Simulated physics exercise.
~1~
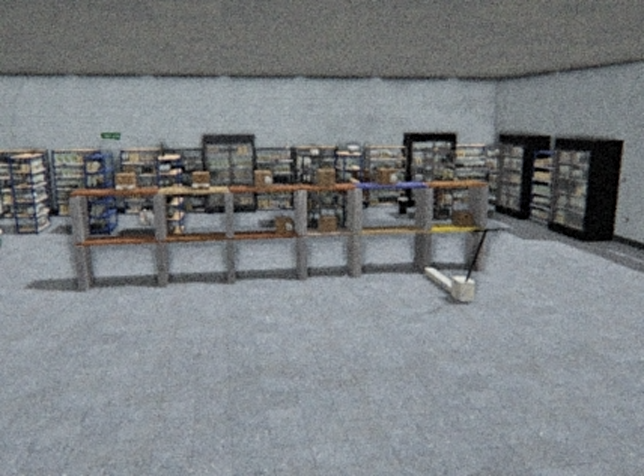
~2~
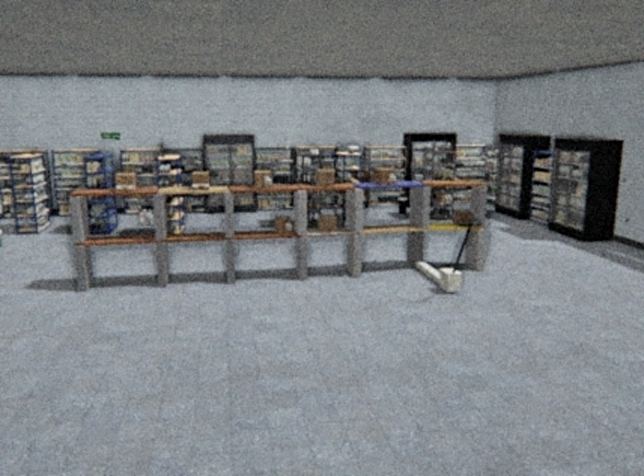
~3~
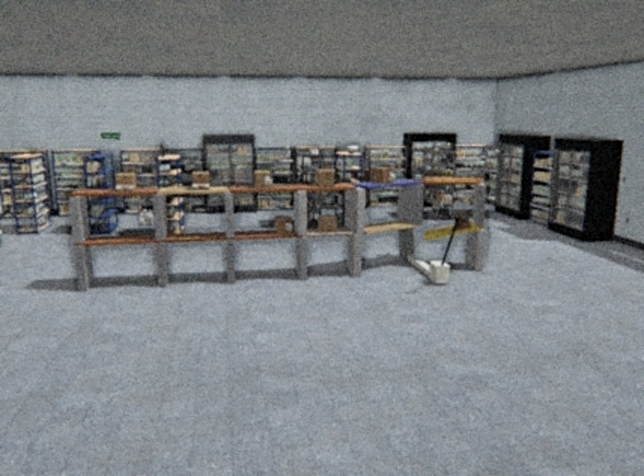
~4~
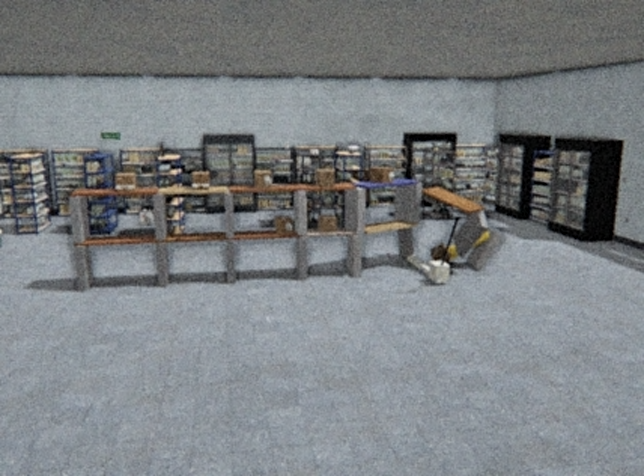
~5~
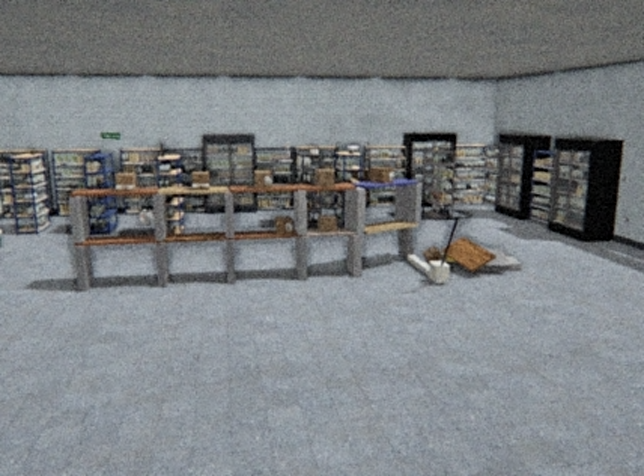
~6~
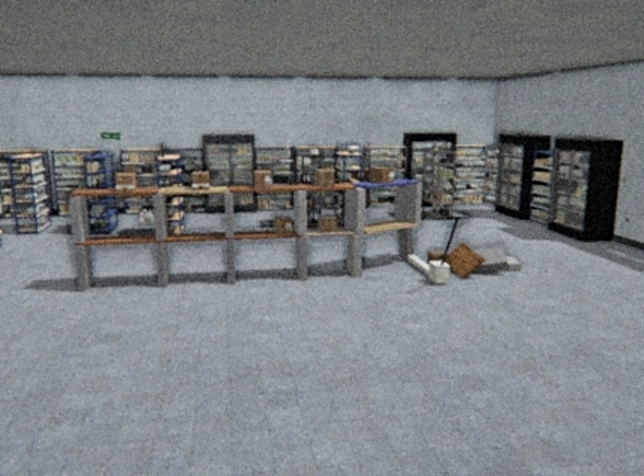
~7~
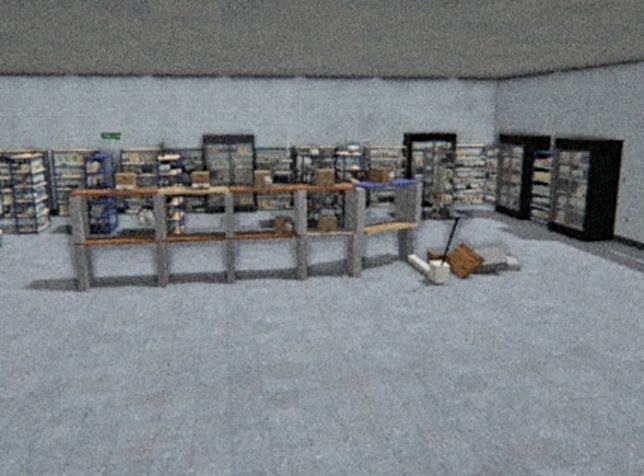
A small jack pushes into the right end of the shelving, which collapses while the rest stands.
